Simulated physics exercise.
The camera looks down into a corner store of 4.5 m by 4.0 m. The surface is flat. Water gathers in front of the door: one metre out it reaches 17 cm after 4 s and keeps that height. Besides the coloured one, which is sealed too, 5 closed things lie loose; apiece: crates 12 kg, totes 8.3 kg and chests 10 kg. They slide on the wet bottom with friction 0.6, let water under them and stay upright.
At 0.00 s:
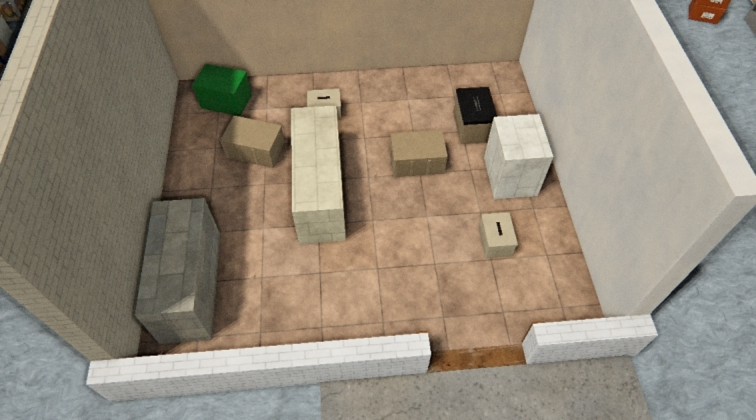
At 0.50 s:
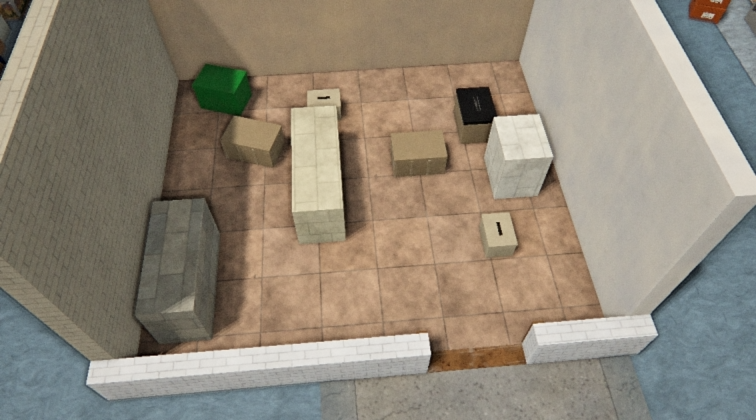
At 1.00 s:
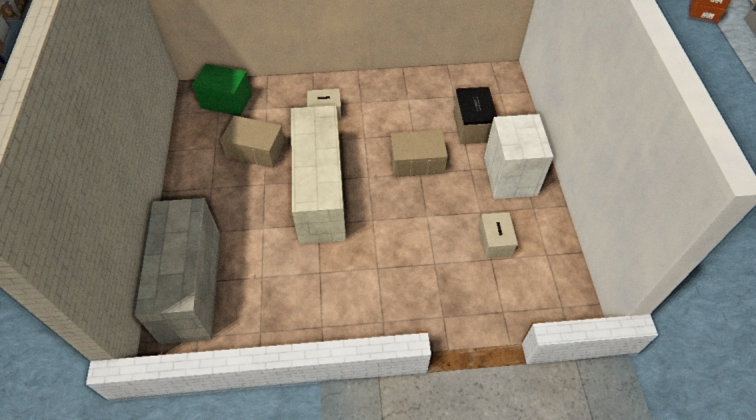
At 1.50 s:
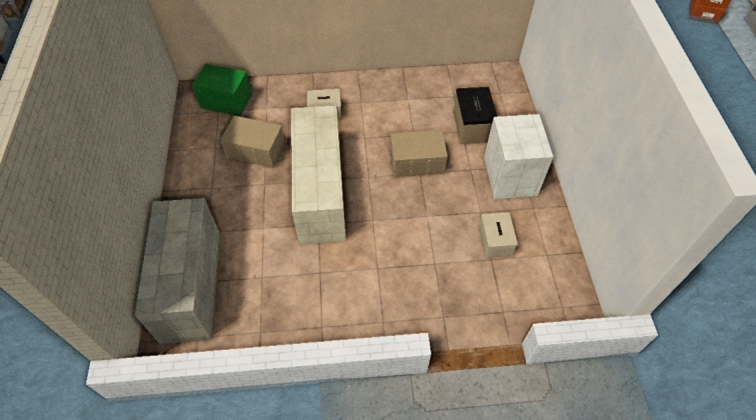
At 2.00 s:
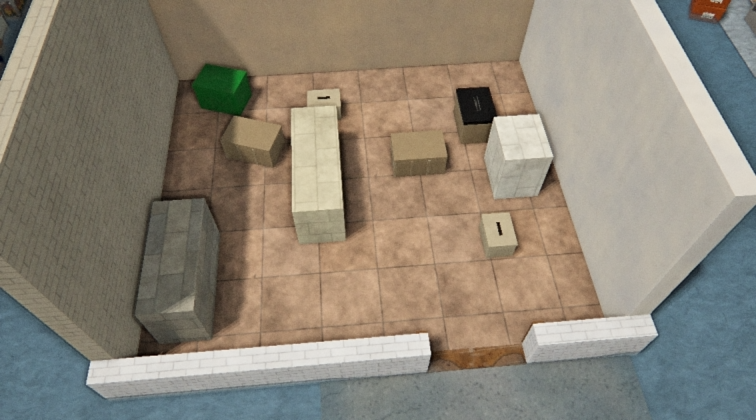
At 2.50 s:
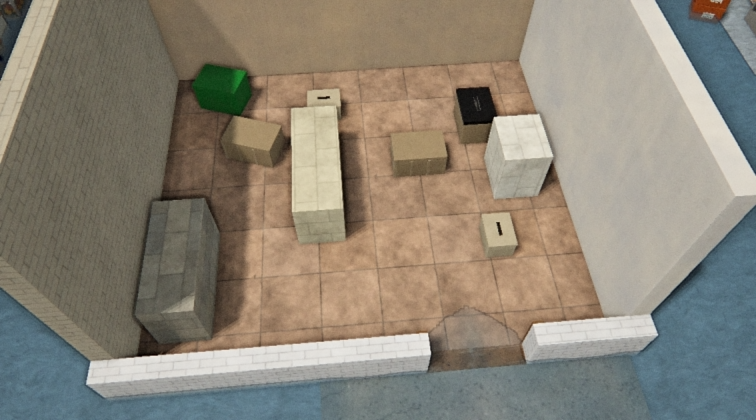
Water gathers outside the doorway and begins spreading over the threshold while the boxes stay still.
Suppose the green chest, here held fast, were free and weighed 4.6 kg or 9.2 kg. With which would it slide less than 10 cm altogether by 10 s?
I expect that the smaller load will do.
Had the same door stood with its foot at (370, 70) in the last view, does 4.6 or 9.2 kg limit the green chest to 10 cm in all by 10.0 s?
Then only the larger load is enough.
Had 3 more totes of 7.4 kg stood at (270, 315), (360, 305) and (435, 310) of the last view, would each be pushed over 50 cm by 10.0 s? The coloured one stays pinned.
In turn: Short of it, under, more.
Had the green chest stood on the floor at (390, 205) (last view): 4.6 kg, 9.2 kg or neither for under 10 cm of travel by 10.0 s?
Neither is enough.
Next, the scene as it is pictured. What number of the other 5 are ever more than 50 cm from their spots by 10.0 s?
I count 1.
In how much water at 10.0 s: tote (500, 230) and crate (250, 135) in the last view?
Roughly 5 and 2 cm.
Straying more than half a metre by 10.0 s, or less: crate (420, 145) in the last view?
Answer: Past it.
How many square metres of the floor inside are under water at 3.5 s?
Roughly 2.0 m2.
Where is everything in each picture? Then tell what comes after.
In the first frame, the green chest at (219, 78), on the bottom; water covers 0.0 m2; 0 of 6 have shifted.
In the second frame, the green chest at (219, 78), on the bottom; water covers 0.0 m2; 0 of 6 have shifted.
In the third frame, the green chest at (219, 78) rests on the ground; water covers 0.0 m2; 0 of 6 have shifted.
In the fourth frame, the green chest at (219, 78), on the bottom; 0.0 m2 under water; 0 of 6 have shifted.
In the fifth frame, the green chest at (219, 78) rests on the ground; water covers 0.0 m2; 0 of 6 have shifted.
In the sixth frame, the green chest at (219, 78) rests on the ground; water covers 0.2 m2; 0 of 6 have shifted.
After 3.5 s the green chest would be 0 cm from its start with 4.6 kg and 0 cm from its start with 9.2 kg; 0 cm of water round it then.
After 4.5 s the green chest would be 0 cm from its start with 4.6 kg and 0 cm from its start with 9.2 kg; 0 cm of water round it then.
After 7.0 s the green chest would be 0 cm from its start with 4.6 kg and 0 cm from its start with 9.2 kg; 0 cm of water round it then.
After 10.0 s the green chest would be 1 cm from its start with 4.6 kg and 0 cm from its start with 9.2 kg; 3 cm of water round it then.
